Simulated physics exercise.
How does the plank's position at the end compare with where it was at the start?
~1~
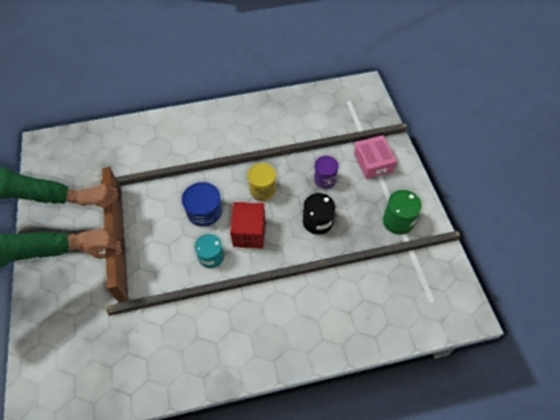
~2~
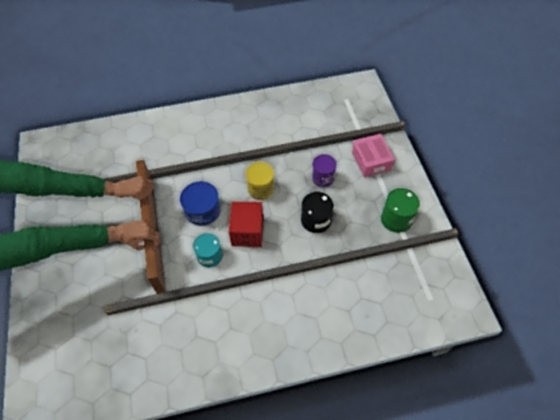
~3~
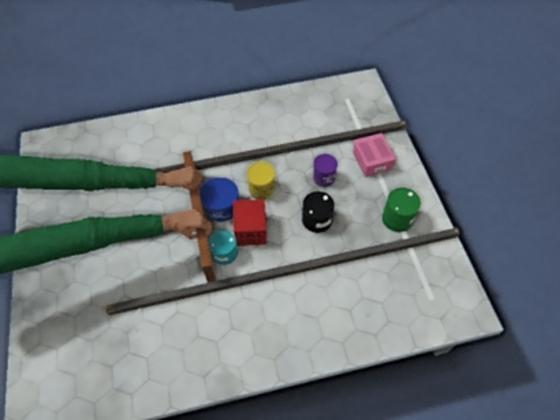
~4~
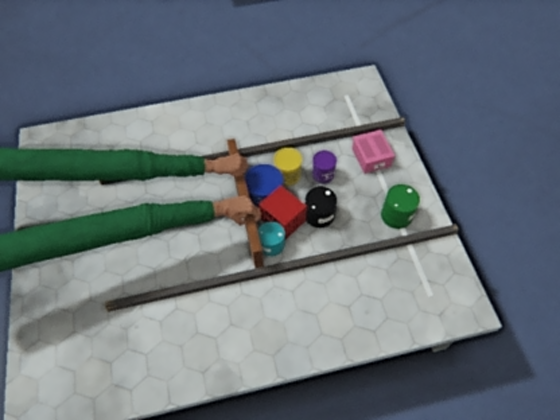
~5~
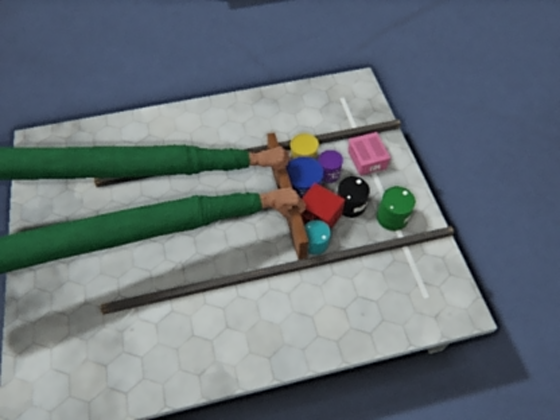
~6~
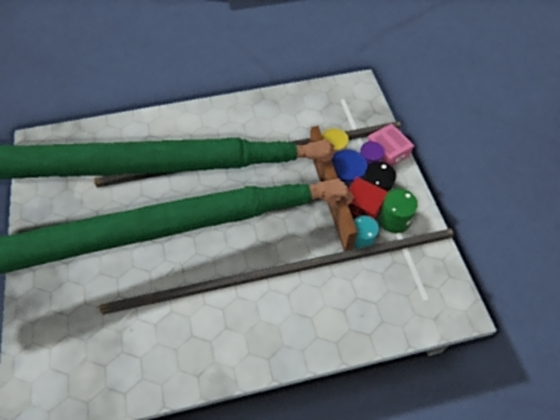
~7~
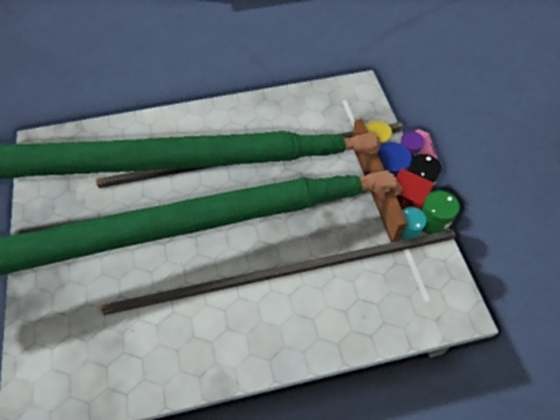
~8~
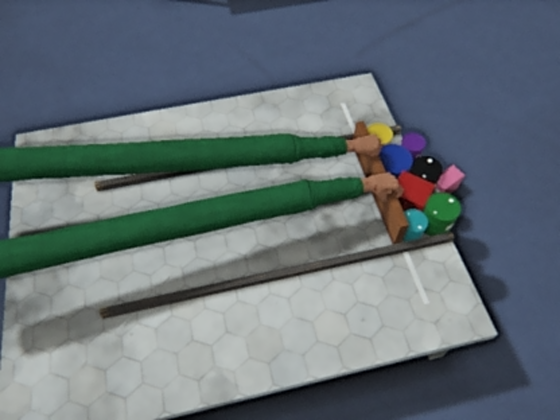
At the start the plank stands near the left ends of the rails, well away from the tape. By the end it is far to the right, beside the white tape line and pressed up against the cluster of objects.
